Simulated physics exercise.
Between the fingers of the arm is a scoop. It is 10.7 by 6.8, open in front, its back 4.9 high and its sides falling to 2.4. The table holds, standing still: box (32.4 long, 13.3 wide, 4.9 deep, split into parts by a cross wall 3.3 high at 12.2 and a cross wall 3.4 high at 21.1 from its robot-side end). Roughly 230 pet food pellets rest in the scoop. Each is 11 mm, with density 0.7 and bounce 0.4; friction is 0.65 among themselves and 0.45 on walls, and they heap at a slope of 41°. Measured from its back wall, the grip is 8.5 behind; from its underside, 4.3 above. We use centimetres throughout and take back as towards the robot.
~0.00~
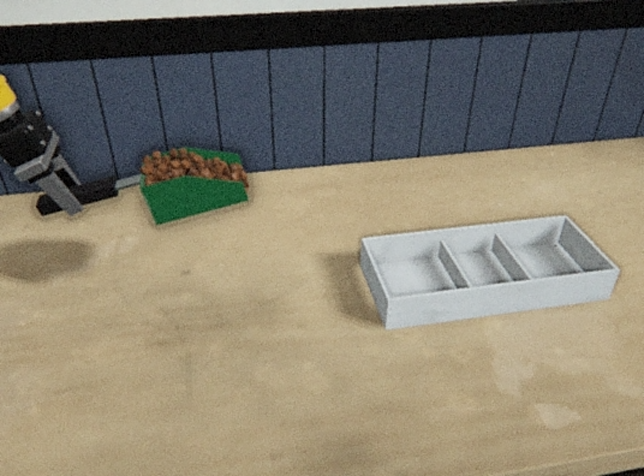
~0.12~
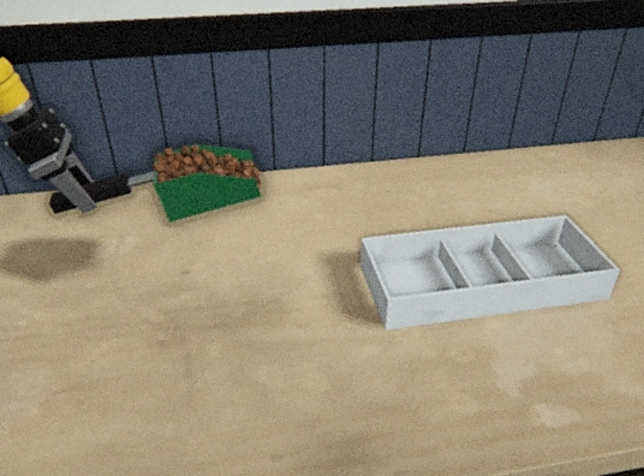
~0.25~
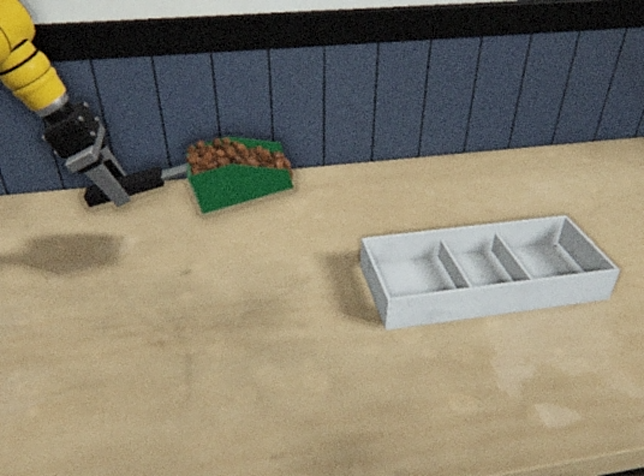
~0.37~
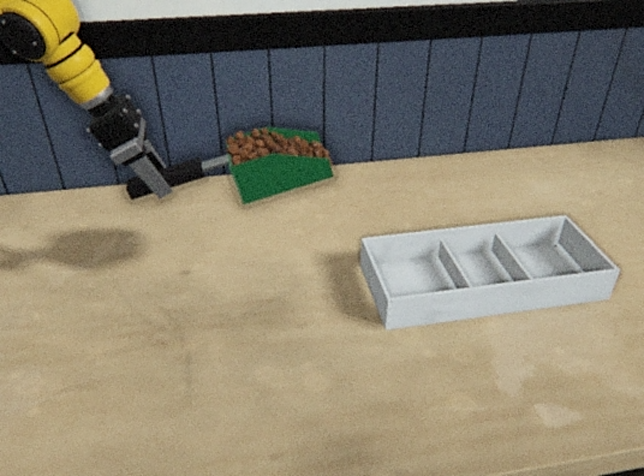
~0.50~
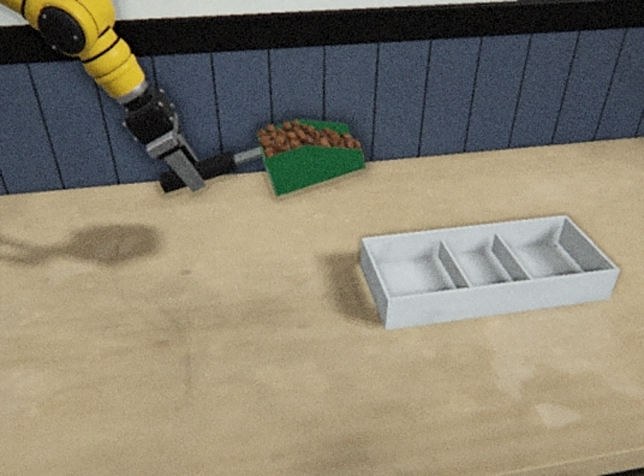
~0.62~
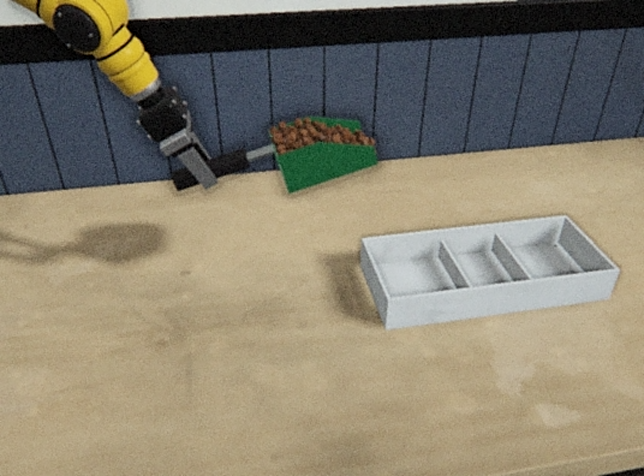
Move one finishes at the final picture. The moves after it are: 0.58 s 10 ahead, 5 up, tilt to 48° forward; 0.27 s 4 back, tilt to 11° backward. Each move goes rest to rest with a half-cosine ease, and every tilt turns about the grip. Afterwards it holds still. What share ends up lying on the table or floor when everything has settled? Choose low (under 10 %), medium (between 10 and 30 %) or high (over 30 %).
Low.
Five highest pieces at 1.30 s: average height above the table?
They're roughly 16 centimetres up.
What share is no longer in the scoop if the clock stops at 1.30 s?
About 95 per cent.
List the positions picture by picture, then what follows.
In the first frame, scoop floor at (193, 196), tilted 11° backward; upper third of the load around (181, 171), from x 145 to 245, top at y 150; 226 on the scoop.
In the second frame, scoop floor at (205, 193), tilted 11° backward; upper third of the load around (193, 168), from x 160 to 255, top at y 150.
In the third frame, scoop floor at (237, 185), tilted 12° backward; upper third of the load around (225, 160), from x 190 to 290, top at y 140.
In the fourth frame, scoop floor at (276, 175), tilted 14° backward; upper third of the load around (268, 150), from x 230 to 330, top at y 130.
In the fifth frame, scoop floor at (307, 168), tilted 15° backward; upper third of the load around (301, 142), from x 260 to 360, top at y 125.
In the sixth frame, scoop floor at (319, 165), tilted 15° backward; upper third of the load around (312, 139), from x 275 to 370, top at y 120; 226 on the scoop.
After 0.96 s, tilted 25° forward, highest piece 23 above the table; 223 on the scoop, 1 in the robot-side part, 2 in flight or on a rim.
After 1.30 s, tilted 30° forward, highest piece 16 above the table; 197 in the robot-side part, 15 on the scoop, 14 in flight or on a rim.
After 1.67 s, tilted 11° backward, highest piece 4 above the table; 203 in the robot-side part, 12 in the middle part, 11 in the far-side part.
After 2.72 s, tilted 11° backward, highest piece 3 above the table; 203 in the robot-side part, 12 in the middle part, 11 in the far-side part.
At rest, 203 in the robot-side part, 12 in the middle part, 11 in the far-side part. That is 0 % on the table or floor.
